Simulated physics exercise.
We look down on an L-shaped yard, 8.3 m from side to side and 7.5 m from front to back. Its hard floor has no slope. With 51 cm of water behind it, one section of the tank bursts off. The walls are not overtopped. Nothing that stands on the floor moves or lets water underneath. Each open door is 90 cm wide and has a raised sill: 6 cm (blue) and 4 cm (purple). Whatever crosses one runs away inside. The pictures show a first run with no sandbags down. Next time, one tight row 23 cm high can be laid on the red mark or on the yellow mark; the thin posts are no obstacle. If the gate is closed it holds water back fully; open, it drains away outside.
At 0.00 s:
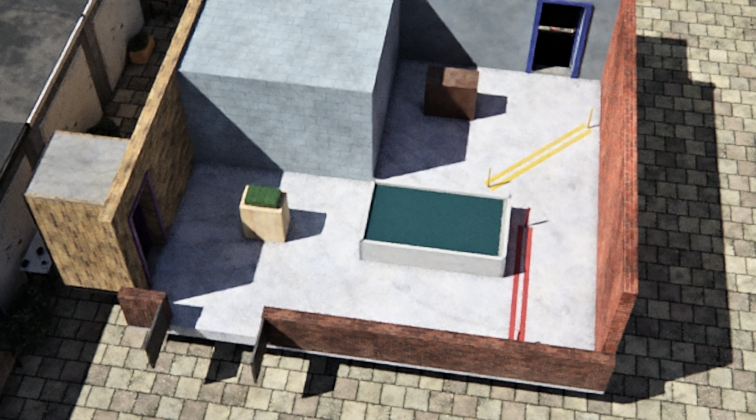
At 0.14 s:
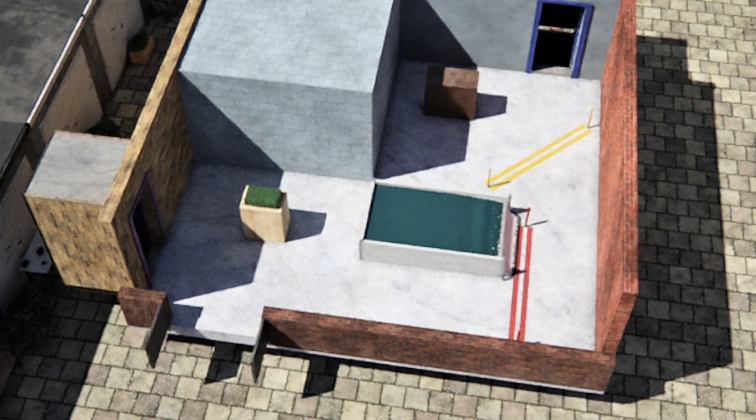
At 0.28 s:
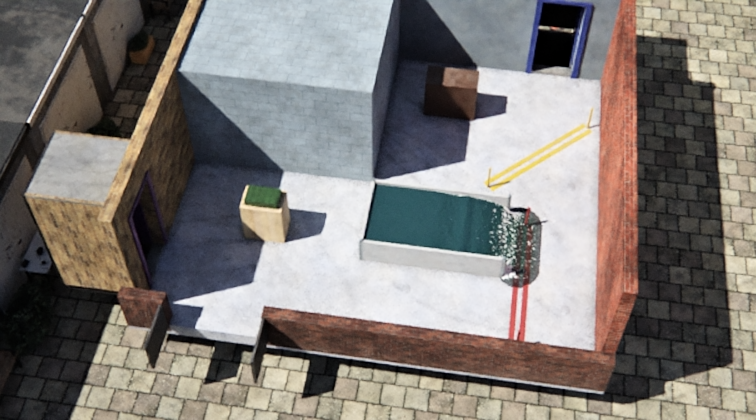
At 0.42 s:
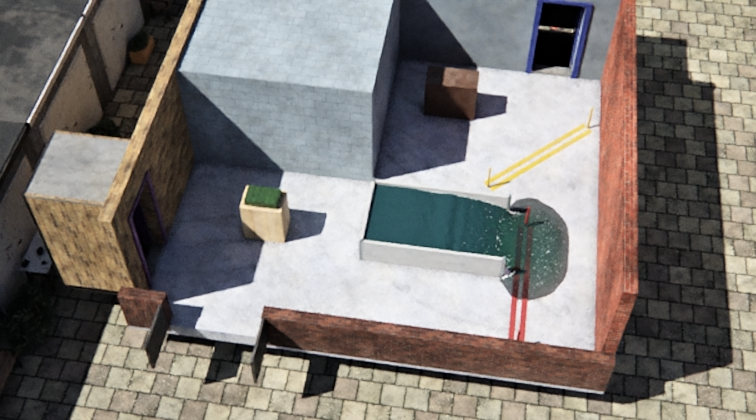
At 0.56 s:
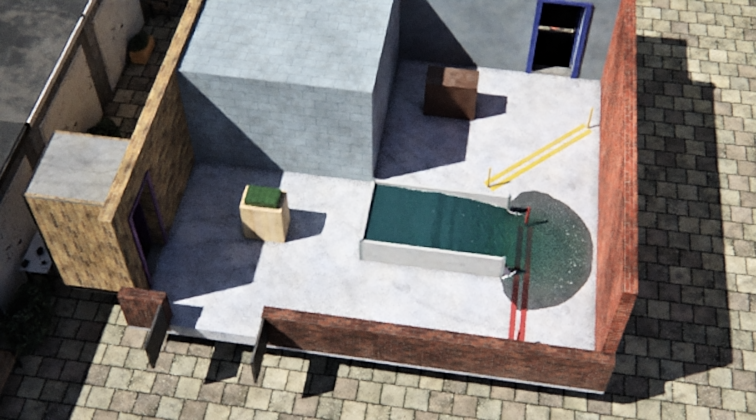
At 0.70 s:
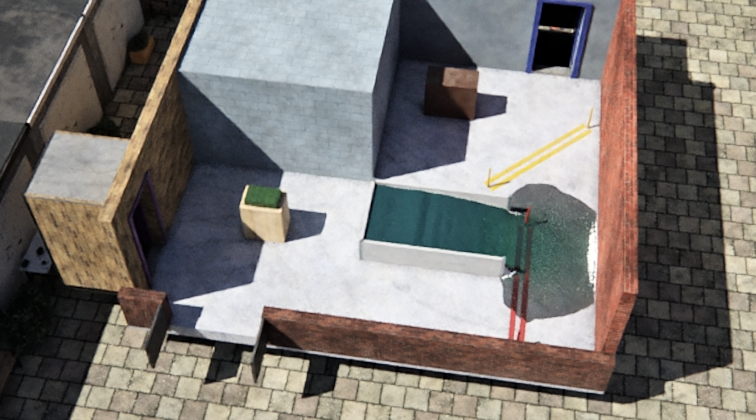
Water pours from the right end of a pale rectangular tank in a walled yard, crossing the red lines on the floor and spreading in a widening dark puddle toward the brick wall on the right.
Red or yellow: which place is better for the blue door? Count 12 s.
The yellow mark.
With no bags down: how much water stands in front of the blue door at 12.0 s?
About 4.5 cm.
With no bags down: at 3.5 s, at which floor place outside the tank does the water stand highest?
Around (591, 371).
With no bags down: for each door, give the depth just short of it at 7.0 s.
In cm: Blue 9, purple 6.
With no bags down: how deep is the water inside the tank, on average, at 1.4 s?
Roughly 34 cm on average.
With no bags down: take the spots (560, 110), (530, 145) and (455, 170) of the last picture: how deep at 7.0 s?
Roughly 5, 2 and 0 cm, in turn.
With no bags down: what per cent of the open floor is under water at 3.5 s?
Near 40 per cent is wet.
After 1.4 s water covers 15 % of the floor and is deepest (32 cm) near (584, 256) in the run without bags; in at the blue door, 0 L with no bags, 0 L with the row on red, 0 L on yellow.
After 2.2 s water covers 20 % of the floor and is deepest (32 cm) near (591, 362) in the run without bags; in at the blue door, 0 L with no bags, 0 L with the row on red, 0 L on yellow.
After 3.5 s water covers 40 % of the floor and is deepest (28 cm) near (591, 371) in the run without bags; in at the blue door, 7 L with no bags, 1 L with the row on red, 0 L on yellow.
After 7.0 s water covers 75 % of the floor and is deepest (13 cm) near (396, 77) in the run without bags; in at the blue door, 85 L with no bags, 49 L with the row on red, 4 L on yellow.
After 12.0 s water covers 100 % of the floor and is deepest (7 cm) near (390, 195) in the run without bags; in at the blue door, 91 L with no bags, 59 L with the row on red, 4 L on yellow.
